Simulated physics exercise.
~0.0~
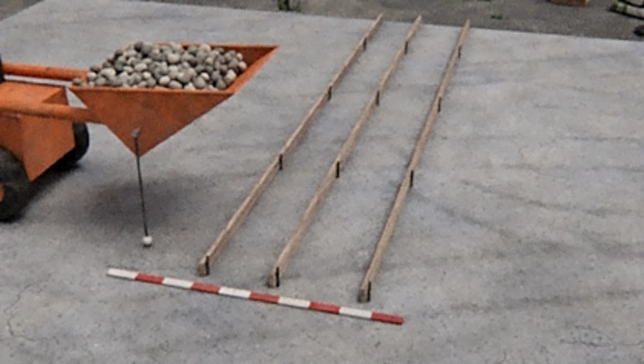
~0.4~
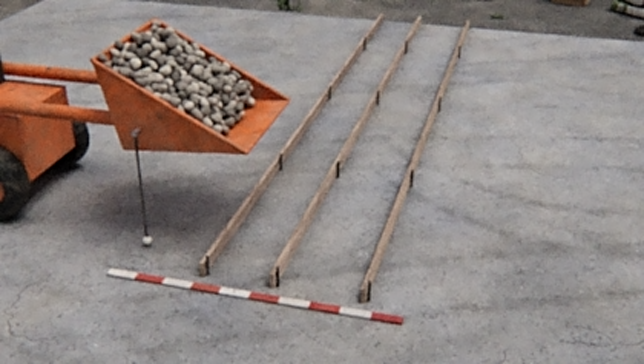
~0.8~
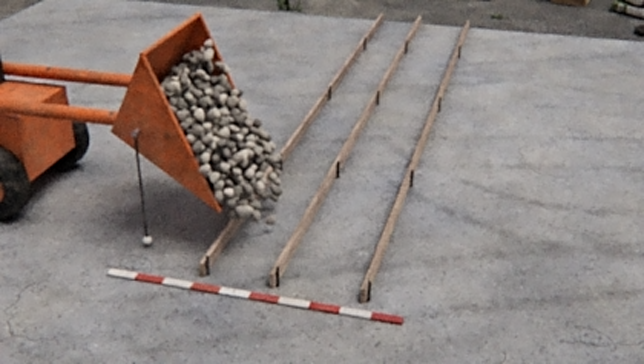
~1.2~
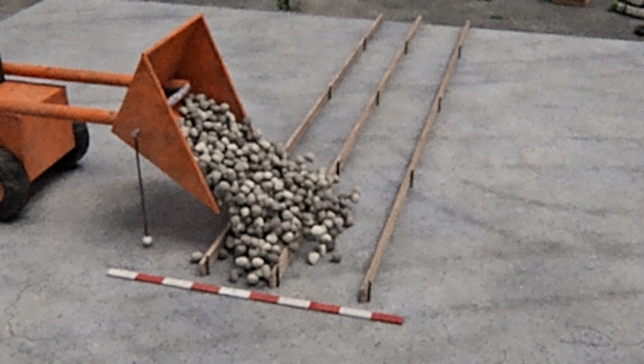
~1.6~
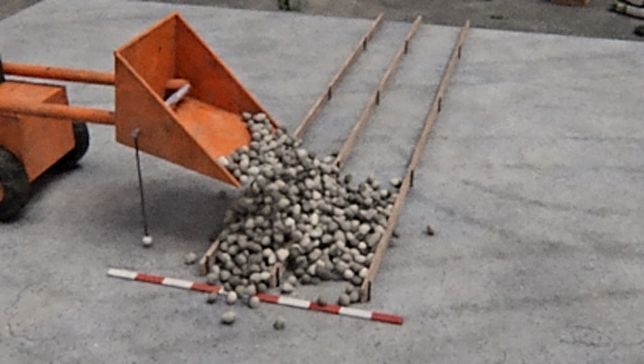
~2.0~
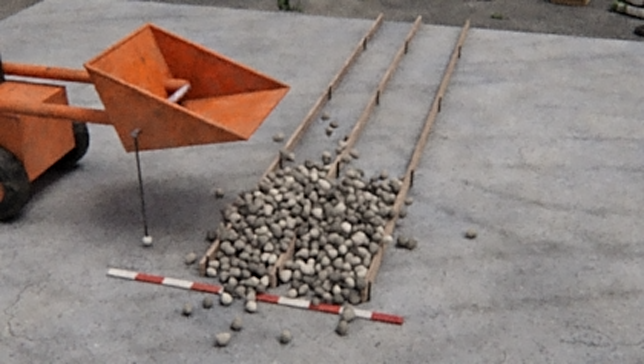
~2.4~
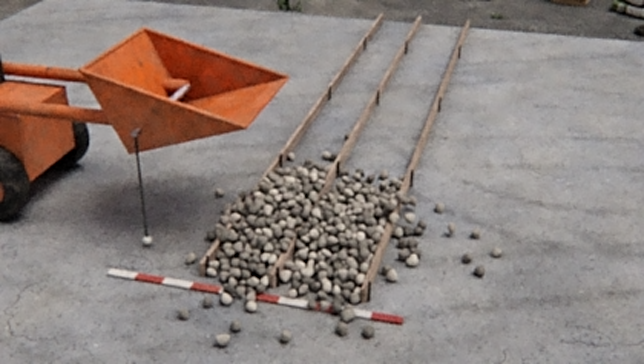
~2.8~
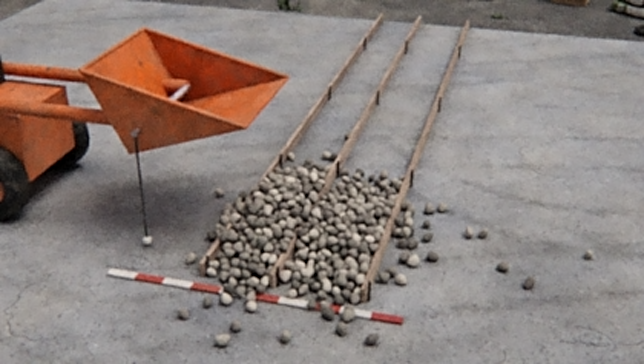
At first, an orange loader bucket heaped with smooth grey stones hangs at the left of a concrete yard, beside three long boards and a red and white striped staff. The bucket tips forward to the right, and the stones slide toward its lip. They pour out in a thick stream, filling the nearer bay and then spilling over the middle board into the farther one. As the last stones leave, the emptied bucket swings partly back and stops. A few stones roll away to the right, leaving a broad pile across both bays, with strays around it.
